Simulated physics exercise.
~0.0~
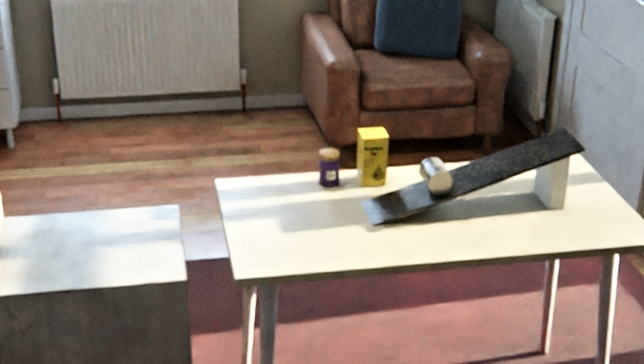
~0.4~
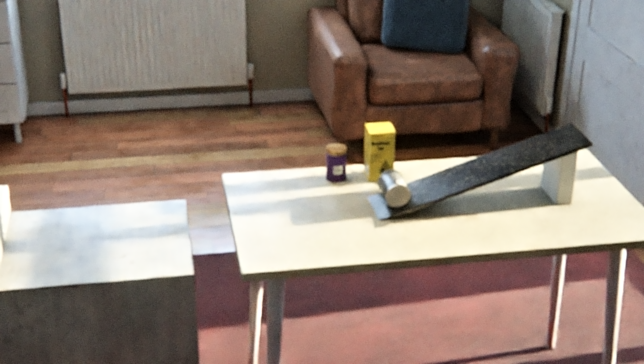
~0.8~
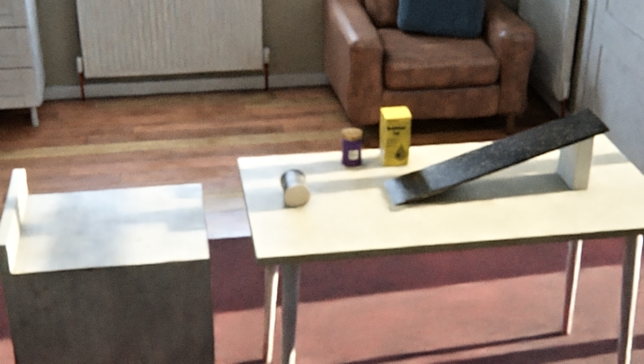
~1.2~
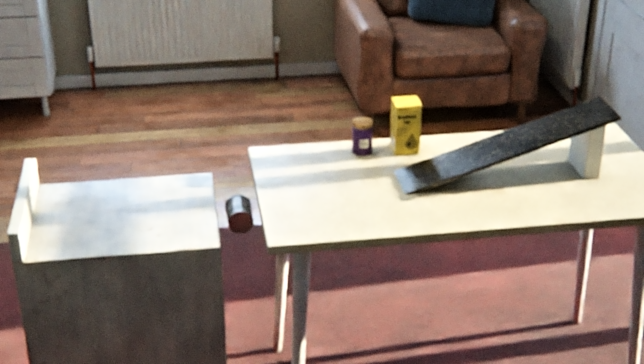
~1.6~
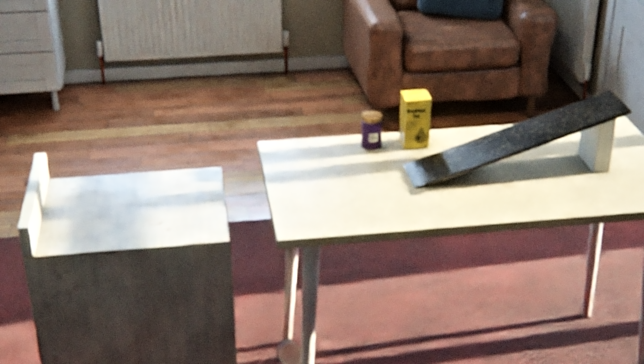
In a living room with a brown armchair, a grey tin rolls down a dark ramp and left across a pale table, past a yellow carton and purple jar that stay put. It leaves the table's edge and drops into the gap before a lower block, ending out of sight.
